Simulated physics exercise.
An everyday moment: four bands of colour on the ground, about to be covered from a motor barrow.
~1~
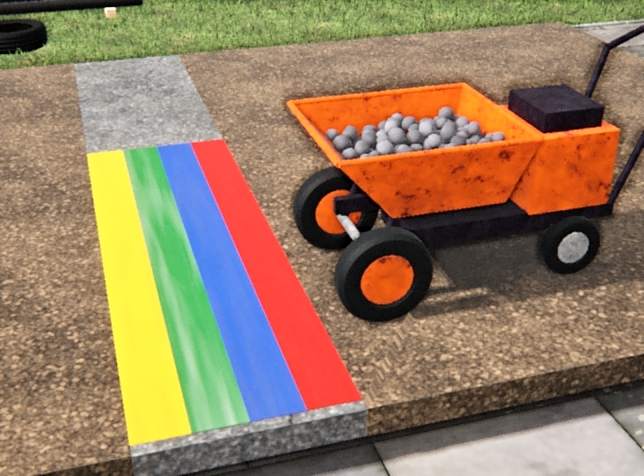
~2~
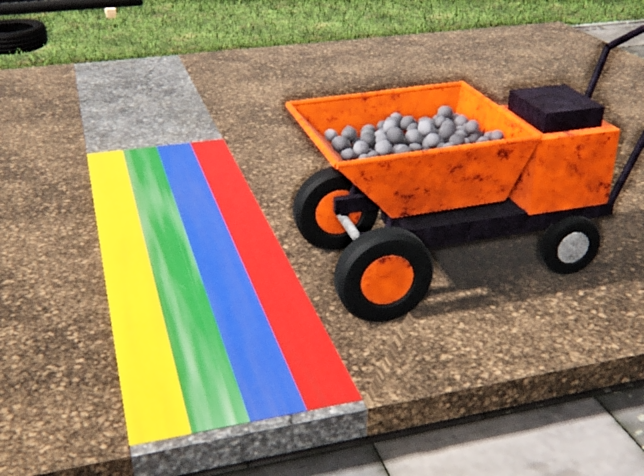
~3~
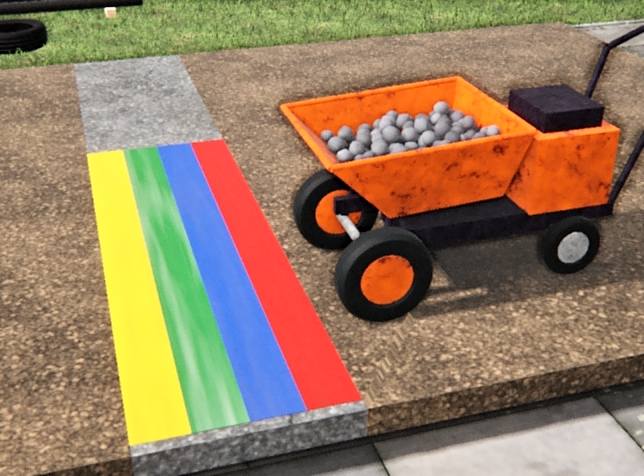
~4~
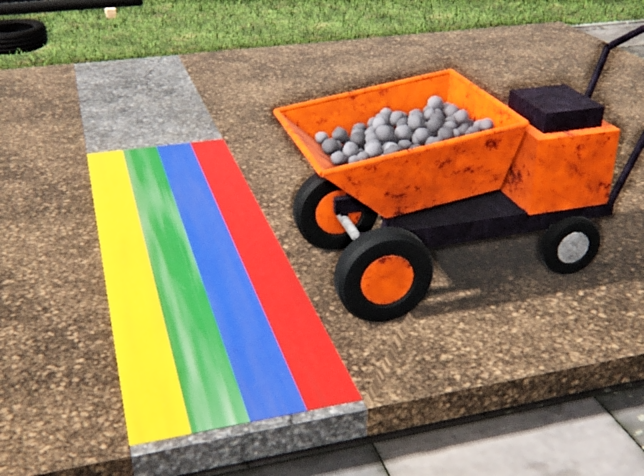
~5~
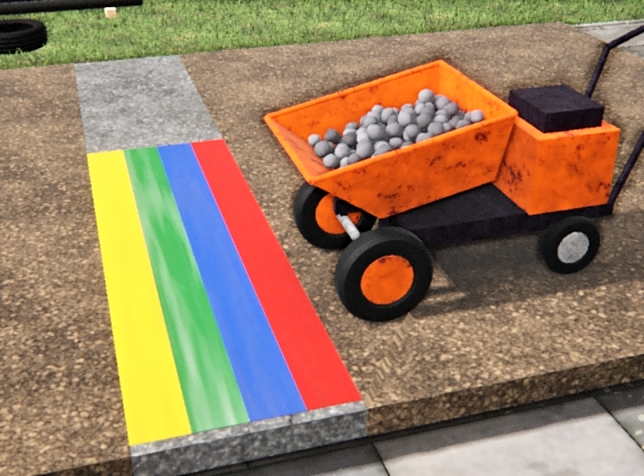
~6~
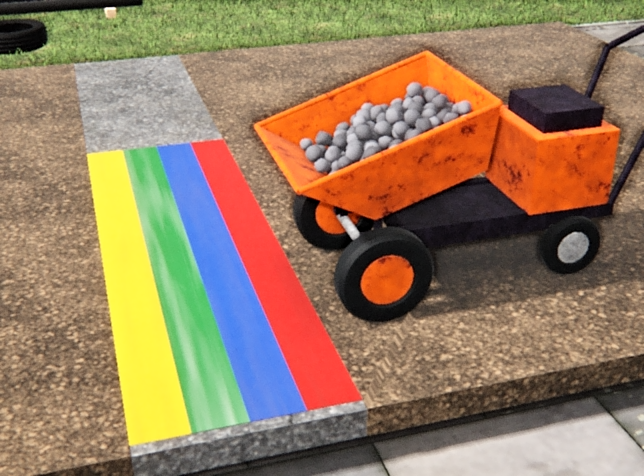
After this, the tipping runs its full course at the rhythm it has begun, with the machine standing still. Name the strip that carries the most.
Most covered: The green band.
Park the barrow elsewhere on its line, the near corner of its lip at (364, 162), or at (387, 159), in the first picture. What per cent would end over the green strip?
Near 20 % and 20 %.
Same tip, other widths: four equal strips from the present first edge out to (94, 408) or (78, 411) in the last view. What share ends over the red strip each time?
The first gives 0 %, the second 0 %.
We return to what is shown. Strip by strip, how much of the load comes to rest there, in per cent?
In per cent, red strip 0, blue strip 10, green strip 35 and yellow strip 20.
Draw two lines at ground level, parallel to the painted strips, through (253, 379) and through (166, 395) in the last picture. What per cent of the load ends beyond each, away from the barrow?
About 70 and 20 per cent.
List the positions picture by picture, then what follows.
In the first picture, lip of the skip near (339, 165), level; top of the load near (435, 141), round cobbles; red strip near (314, 362); blue strip near (262, 372); green strip near (208, 382); yellow strip near (151, 392).
In the second picture, lip of the skip near (337, 166), level; top of the load near (433, 140).
In the third picture, lip of the skip near (331, 169), tipped barely; top of the load near (444, 136).
In the fourth picture, lip of the skip near (323, 174), tipped a little; top of the load near (437, 131).
In the fifth picture, lip of the skip near (312, 181), tipped a little; top of the load near (441, 122).
In the sixth picture, lip of the skip near (300, 192), tipped clearly; top of the load near (445, 117); red strip near (314, 362); blue strip near (262, 372); green strip near (208, 382); yellow strip near (151, 392).
Shortly afterwards, skip tipped steeply; the whole lot in the skip.
Next, skip tipped right over; the bulk in the skip; a little over the blue strip; near a quarter over the green strip; only a few over the yellow strip; only a few falling.
Some moments later, skip tipped right over; near a third in the skip; a little over the blue strip; near a third over the green strip; near a quarter over the yellow strip; a little off the paint.
In the end, skip tipped right over; near a third in the skip; none at all over the red strip; a little over the blue strip; near a third over the green strip; near a quarter over the yellow strip; a little off the paint.
